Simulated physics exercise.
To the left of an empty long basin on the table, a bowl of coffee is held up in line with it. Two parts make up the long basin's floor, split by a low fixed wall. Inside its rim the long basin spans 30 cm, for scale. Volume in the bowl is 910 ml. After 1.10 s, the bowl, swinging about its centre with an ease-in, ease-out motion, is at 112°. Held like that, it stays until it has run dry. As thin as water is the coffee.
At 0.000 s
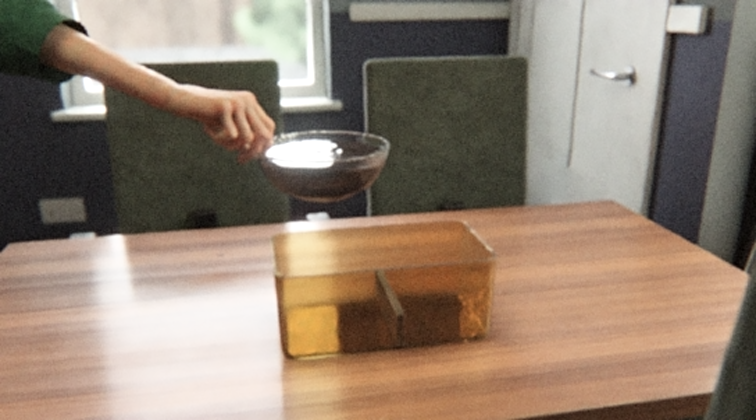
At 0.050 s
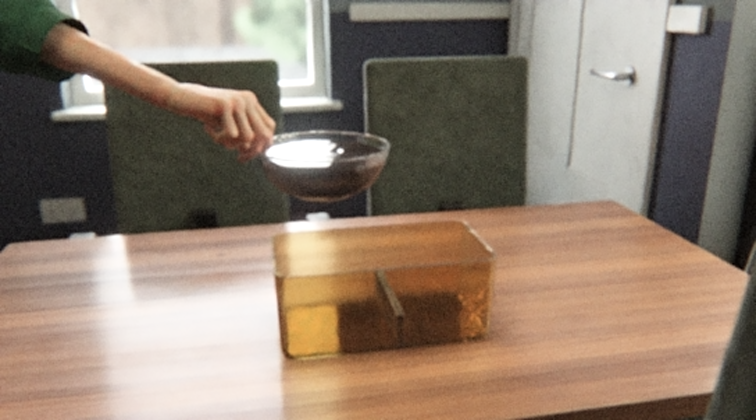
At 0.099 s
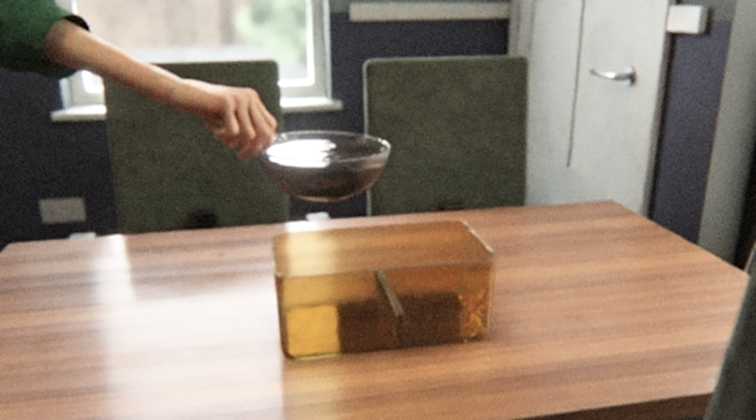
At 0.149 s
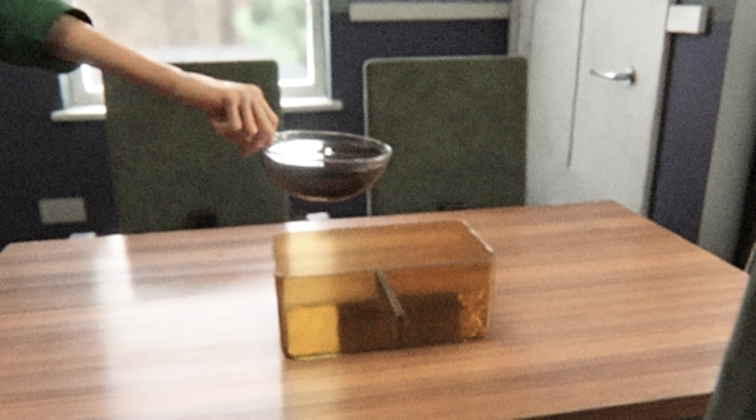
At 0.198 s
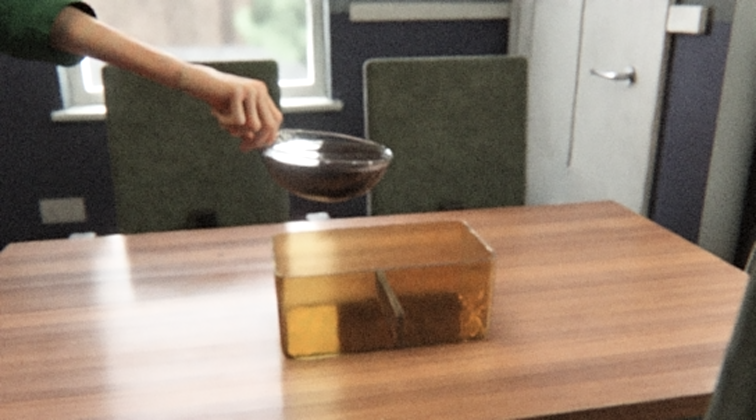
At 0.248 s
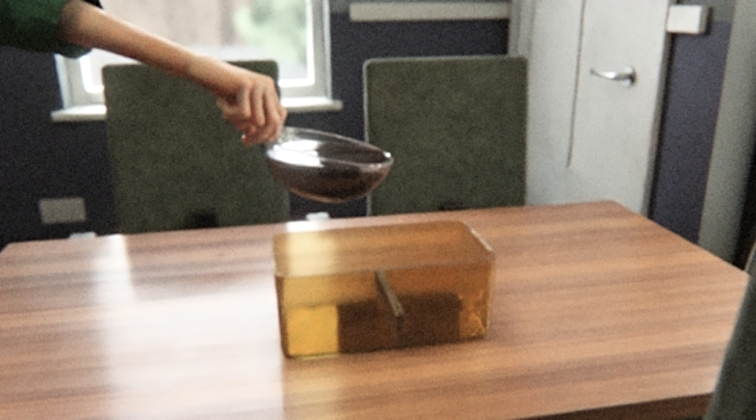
A hand at the end of a green-sleeved arm reaches in from the left over a wooden dining table, seen from slightly above and in front, with dark green chairs, a bright window and a pale door behind. It holds a clear glass bowl of dark coffee above an amber, see-through long basin with a low divider inside. The bowl stays almost level, then tilts slightly down to the right, while the camera stays still.
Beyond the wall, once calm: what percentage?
83 out of 100.
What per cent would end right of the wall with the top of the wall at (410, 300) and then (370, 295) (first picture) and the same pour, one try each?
Respectively close to 50 and 90 %.
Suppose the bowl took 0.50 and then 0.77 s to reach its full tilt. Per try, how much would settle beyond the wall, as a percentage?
Near 65 in a hundred on the first go and near 70 in a hundred on the second.
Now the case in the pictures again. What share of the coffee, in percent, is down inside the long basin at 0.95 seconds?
Around 98 parts in a hundred.
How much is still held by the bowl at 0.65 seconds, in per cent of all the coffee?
22 %.
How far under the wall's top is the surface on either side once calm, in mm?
About 44 mm on the left, about 12 mm on the right.
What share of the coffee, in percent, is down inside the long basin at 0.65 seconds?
I'd put it near 44 percent.
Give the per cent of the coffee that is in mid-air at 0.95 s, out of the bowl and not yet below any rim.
Near 1 percent.
By 0.65 s the tilt is 72° and 23 per cent is still to pour, 0 is left of the wall and 45 right of it.
By 0.95 s the tilt is 107° and 0 per cent is still to pour, 16 is left of the wall and 83 right of it.
By 1.26 s the tilt is 112° and 0 per cent is still to pour, 17 is left of the wall and 83 right of it.
By 1.60 s the tilt is 112° and 0 per cent is still to pour, 17 is left of the wall and 83 right of it.
At rest 17 per cent lies left of the wall, 83 right of it and 1 outside.
